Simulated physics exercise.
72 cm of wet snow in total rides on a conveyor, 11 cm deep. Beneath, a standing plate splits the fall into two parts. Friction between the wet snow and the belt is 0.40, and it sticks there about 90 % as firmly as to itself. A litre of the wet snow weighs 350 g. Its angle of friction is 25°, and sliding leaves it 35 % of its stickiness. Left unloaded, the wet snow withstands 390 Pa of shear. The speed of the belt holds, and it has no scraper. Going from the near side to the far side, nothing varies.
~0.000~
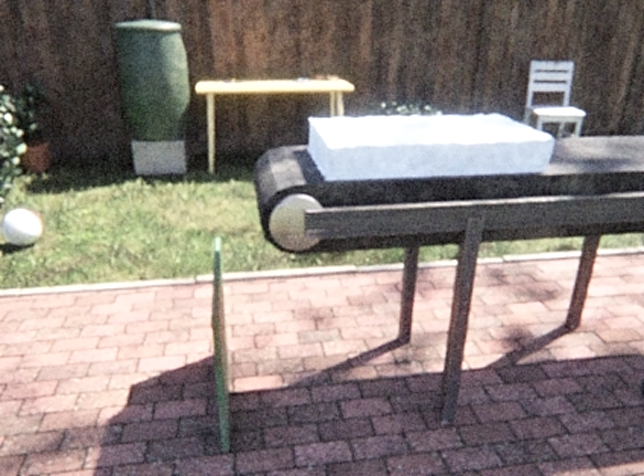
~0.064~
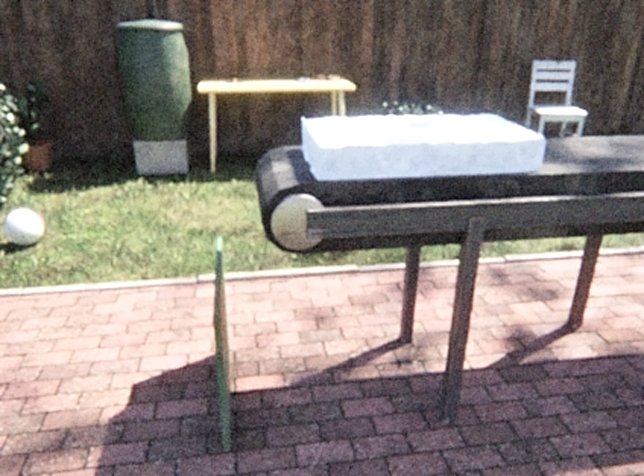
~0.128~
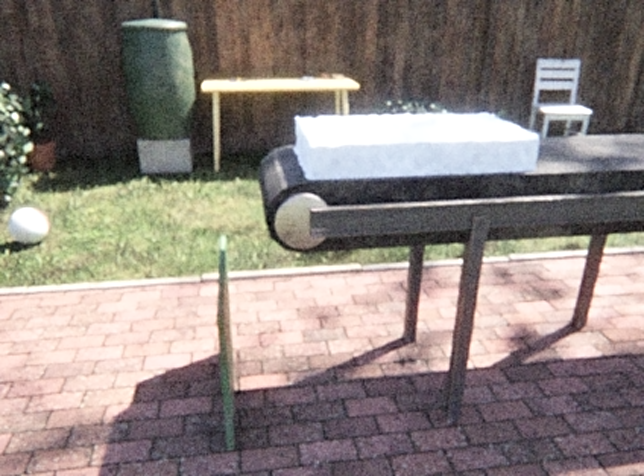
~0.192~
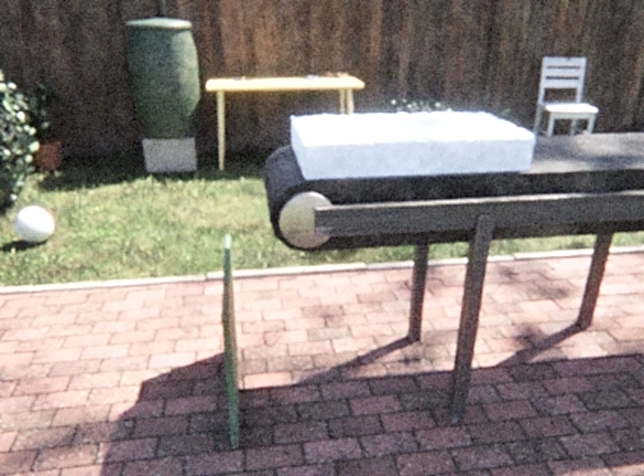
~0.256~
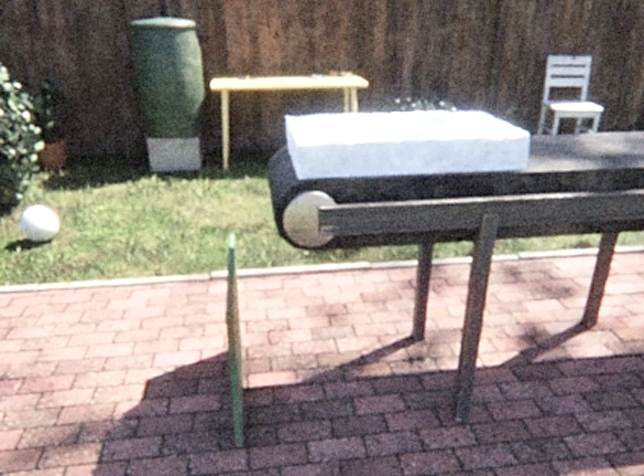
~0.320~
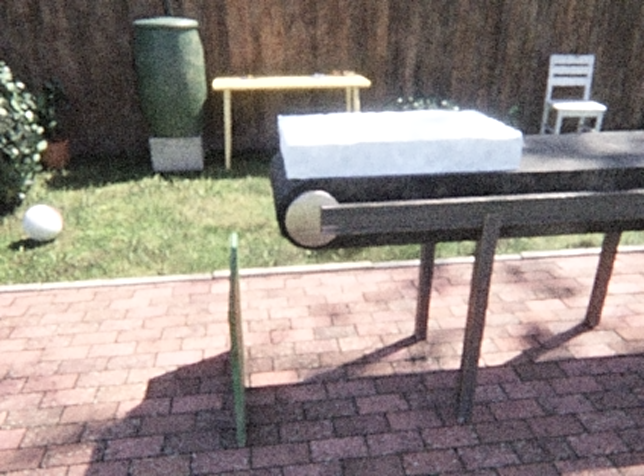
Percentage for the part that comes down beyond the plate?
Close to 50 percent.
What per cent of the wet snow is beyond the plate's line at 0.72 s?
About 4 %.
After 0.72 s, 4 % is beyond the plate's line.
After 1.20 s, 21 % is beyond the plate's line.
After 1.68 s, 39 % is beyond the plate's line.
After 2.15 s, 50 % is beyond the plate's line.
After 3.54 s, at the end, 50 % is beyond the plate's line.
